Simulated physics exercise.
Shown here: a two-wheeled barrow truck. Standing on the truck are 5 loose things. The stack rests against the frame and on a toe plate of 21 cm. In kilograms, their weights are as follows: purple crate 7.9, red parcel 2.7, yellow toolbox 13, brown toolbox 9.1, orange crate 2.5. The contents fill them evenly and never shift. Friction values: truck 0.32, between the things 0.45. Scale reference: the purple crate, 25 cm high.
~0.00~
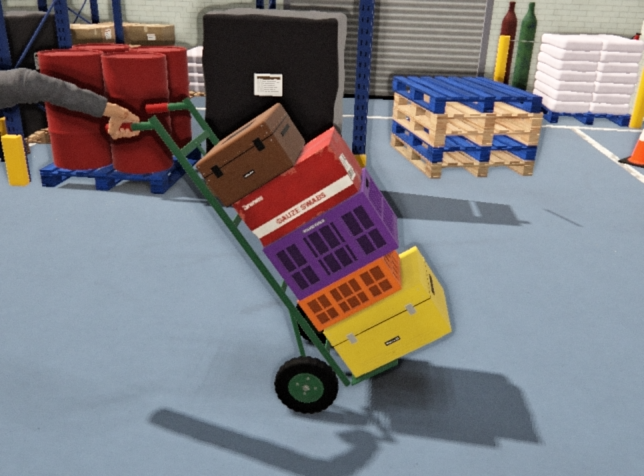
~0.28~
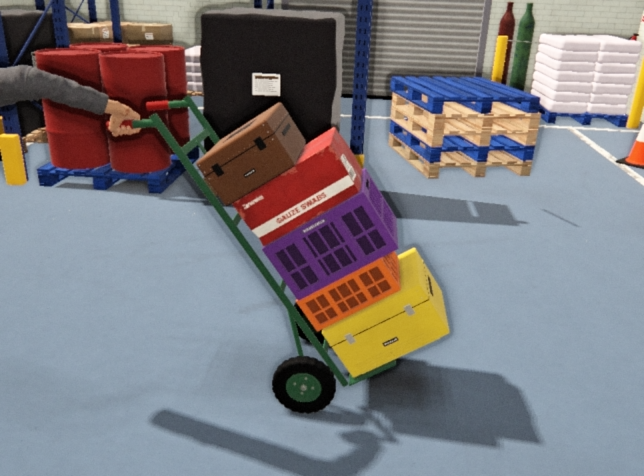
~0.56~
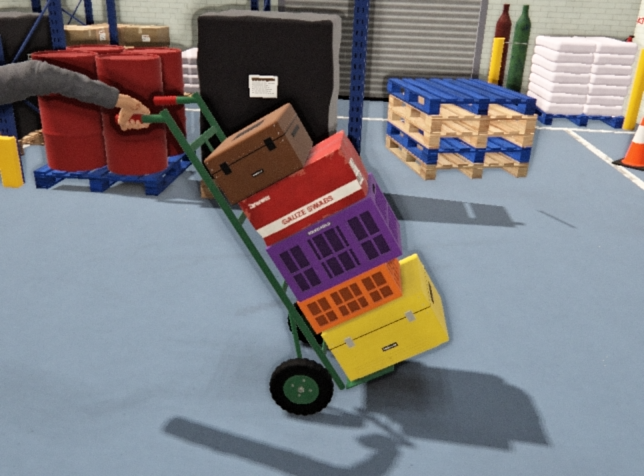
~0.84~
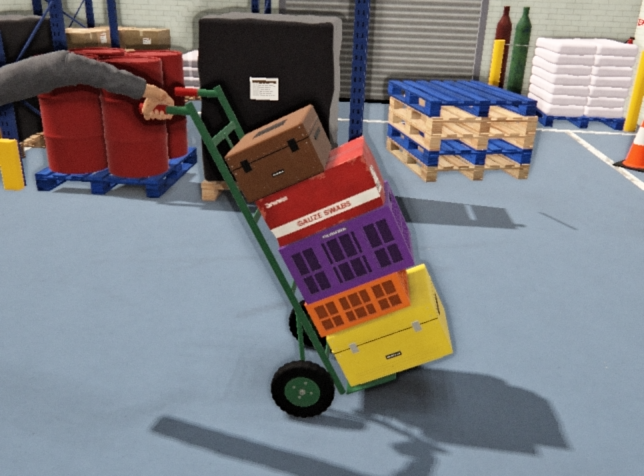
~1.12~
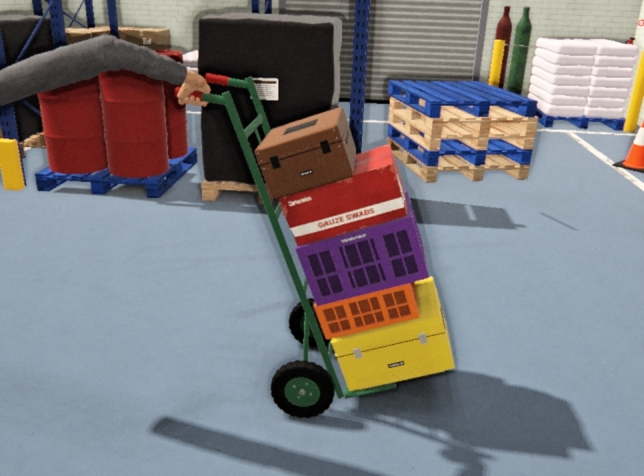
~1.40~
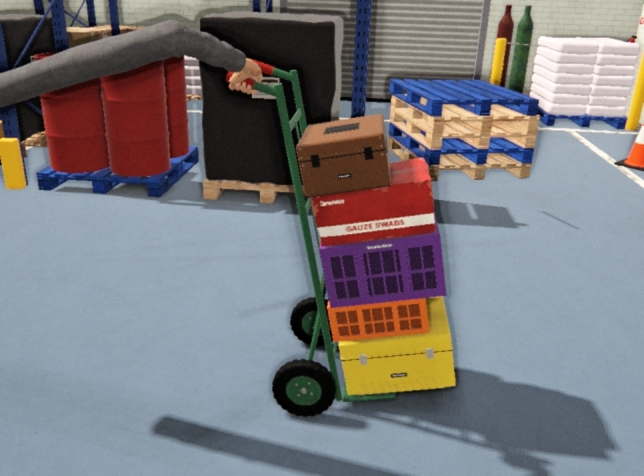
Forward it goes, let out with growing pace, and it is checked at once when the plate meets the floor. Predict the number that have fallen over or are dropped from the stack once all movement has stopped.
That number is zero.
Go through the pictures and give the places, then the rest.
In the first picture, 35° short of upright; purple crate (333, 233); red parcel (300, 186).
In the second picture, 34° short of upright; orange crate (349, 279); yellow toolbox (385, 311).
In the third picture, 32° short of upright; brown toolbox (262, 152); orange crate (351, 282).
In the fourth picture, 27° short of upright; yellow toolbox (389, 324); brown toolbox (282, 152).
In the fifth picture, 20° short of upright; orange crate (367, 294); yellow toolbox (392, 332).
In the sixth picture, 12° short of upright; purple crate (383, 255); red parcel (374, 201).
Around 1.80 s, truck upright; red parcel tipped 4° against what carries it near (420, 219); purple crate tipped 4° against what carries it near (412, 272); brown toolbox tipped 4° against what carries it.
Around 2.20 s, truck upright; red parcel shifted 2 cm near (415, 219); purple crate shifted 2 cm near (409, 272); brown toolbox shifted 4 cm.
Finally (2.7 s), all 5 still in place (within 10 cm). In the last view, purple crate near (404, 272), red parcel near (408, 218).
